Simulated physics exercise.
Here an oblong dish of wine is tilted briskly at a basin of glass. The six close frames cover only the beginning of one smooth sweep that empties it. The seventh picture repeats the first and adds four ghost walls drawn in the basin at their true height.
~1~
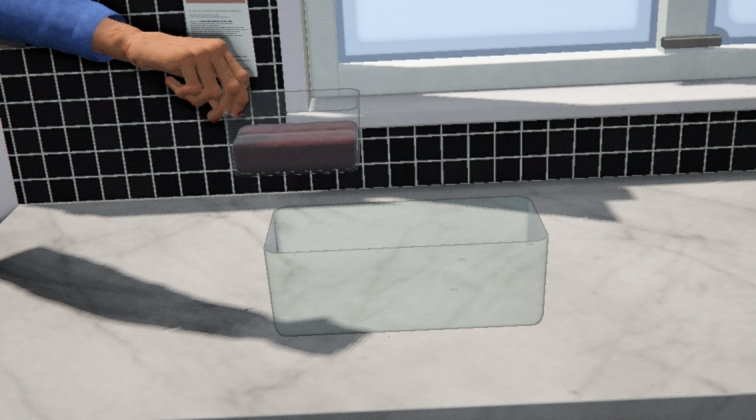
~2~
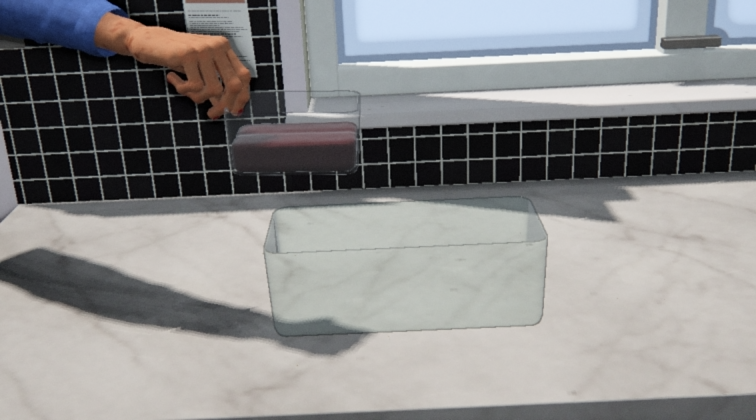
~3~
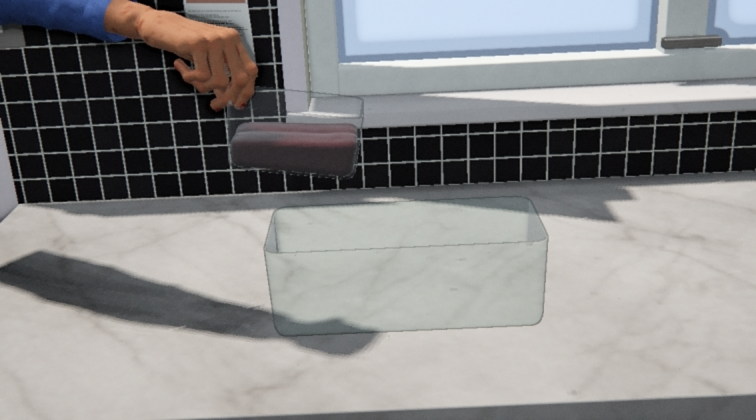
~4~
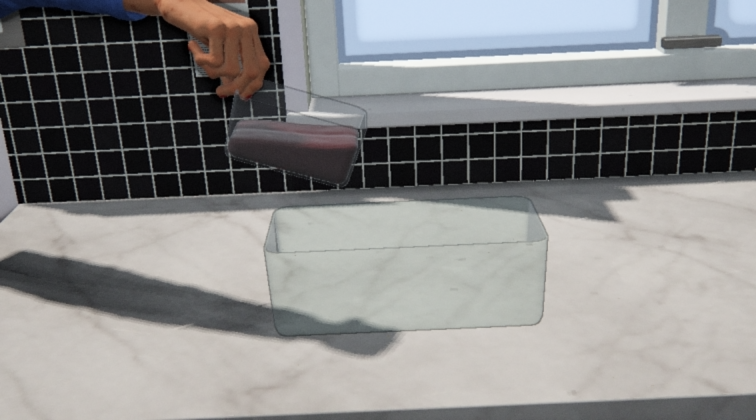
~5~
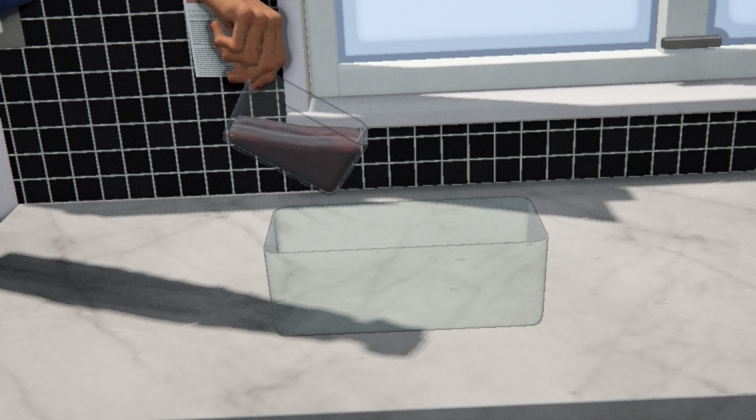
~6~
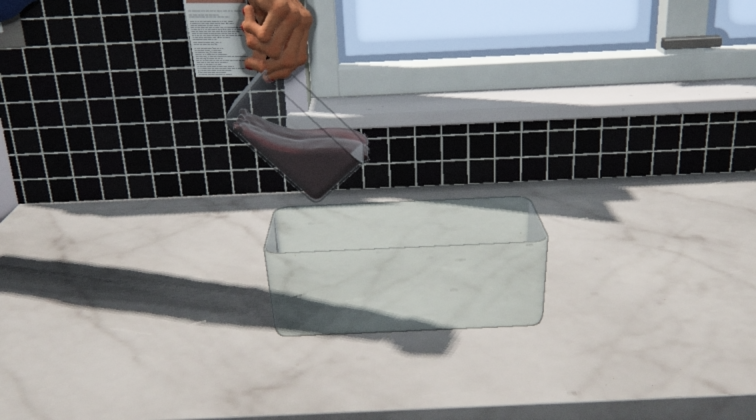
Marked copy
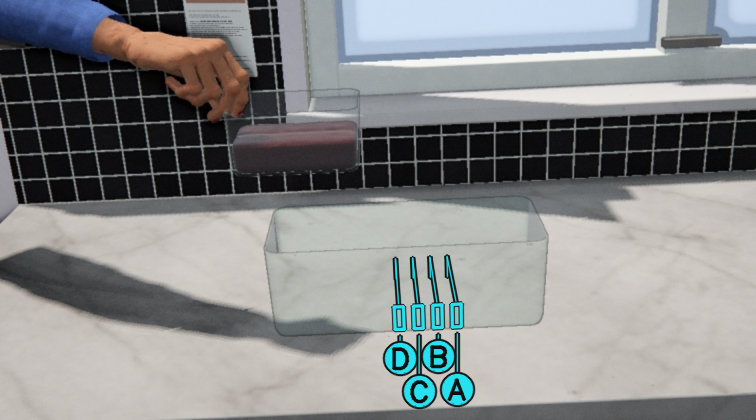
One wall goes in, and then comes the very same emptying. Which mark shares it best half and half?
Go for D.
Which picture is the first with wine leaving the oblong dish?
Picture 6.
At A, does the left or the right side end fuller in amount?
The left side.
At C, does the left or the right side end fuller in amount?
The left one.
On the marked copy, A at (457, 333); B at (438, 334); C at (419, 335); D at (400, 336).
Choosing A, about 83 % ends left of the wall and 14 % right of it.
Choosing B, about 80 % ends left of the wall and 17 % right of it; 3 % is lost outside.
Choosing C, about 76 % ends left of the wall and 22 % right of it.
Choosing D, about 51 % ends left of the wall and 48 % right of it.
